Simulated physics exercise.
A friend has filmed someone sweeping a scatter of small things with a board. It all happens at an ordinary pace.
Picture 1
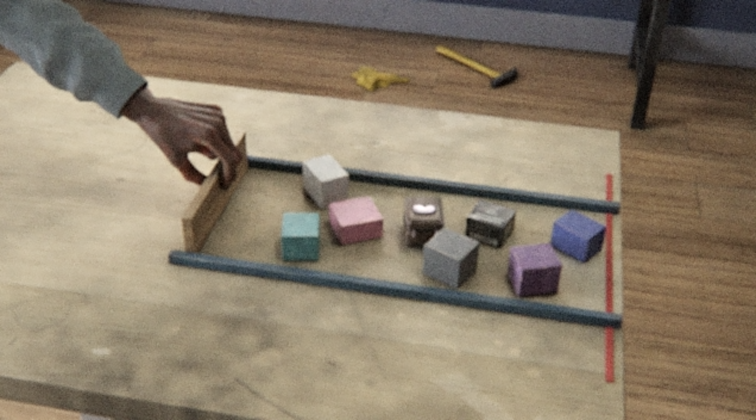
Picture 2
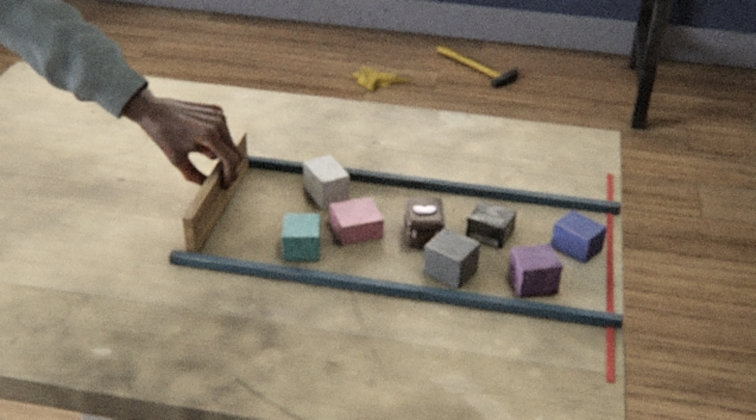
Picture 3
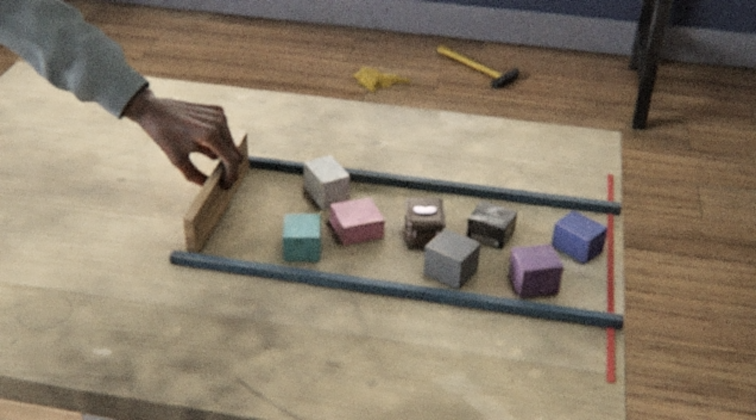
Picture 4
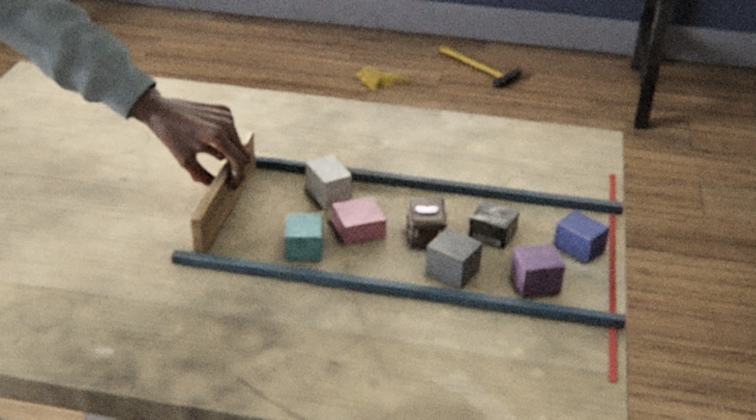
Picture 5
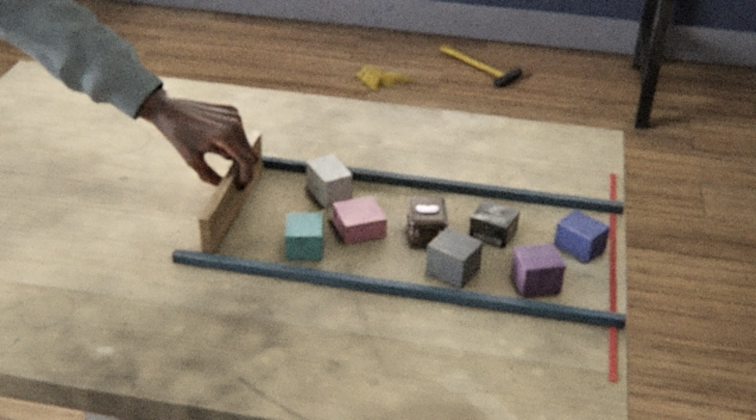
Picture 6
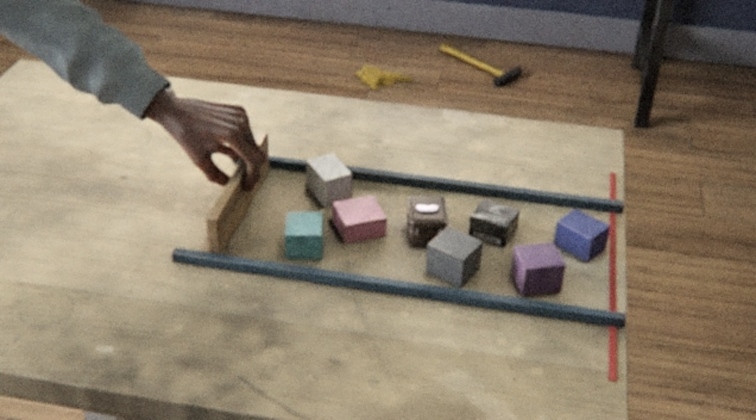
A hand sliding a wooden board slightly right between two dark rails, with scattered small blocks ahead of it staying still.
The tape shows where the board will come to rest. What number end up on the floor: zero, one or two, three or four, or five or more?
As it turns out, the number that fall off is five or more.
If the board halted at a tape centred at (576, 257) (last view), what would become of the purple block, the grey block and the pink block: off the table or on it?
The purple block falls, the grey block drops off, the pink block is kept.
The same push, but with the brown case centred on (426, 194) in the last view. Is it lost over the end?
It comes down.
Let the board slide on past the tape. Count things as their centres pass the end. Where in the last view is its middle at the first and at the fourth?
Its middle is around (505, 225) and later (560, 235).
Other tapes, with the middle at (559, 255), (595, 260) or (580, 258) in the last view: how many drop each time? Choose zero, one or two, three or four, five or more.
In that order: Three or four; five or over; five or over.
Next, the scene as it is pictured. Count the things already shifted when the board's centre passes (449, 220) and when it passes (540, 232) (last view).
The counts are 7 and 8.
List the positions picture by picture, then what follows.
The first frame shows blue block (578, 236); purple block (534, 270); black box (491, 223); board (217, 191); tape (609, 263).
The second frame shows purple block (535, 270); white block (326, 182).
The third frame shows black box (492, 224); grey block (452, 259).
The fourth frame shows blue block (581, 236); turquoise block (304, 237).
The fifth frame shows purple block (538, 269); brown case (427, 222).
The sixth frame shows blue block (582, 235); purple block (538, 269); black box (494, 223); board (241, 192); tape (613, 262).
Soon after, none off yet; blue block at rest near (582, 235); purple block at rest near (538, 269); black box at rest near (494, 223).
Then, none off yet; blue block moved a little near (605, 234); purple block moved about its own width near (586, 282); black box moved well along near (583, 214).
At rest, the number that fall off is five or more; fallen, turquoise block, white block, pink block, brown case, grey block, black box, purple block and blue block.
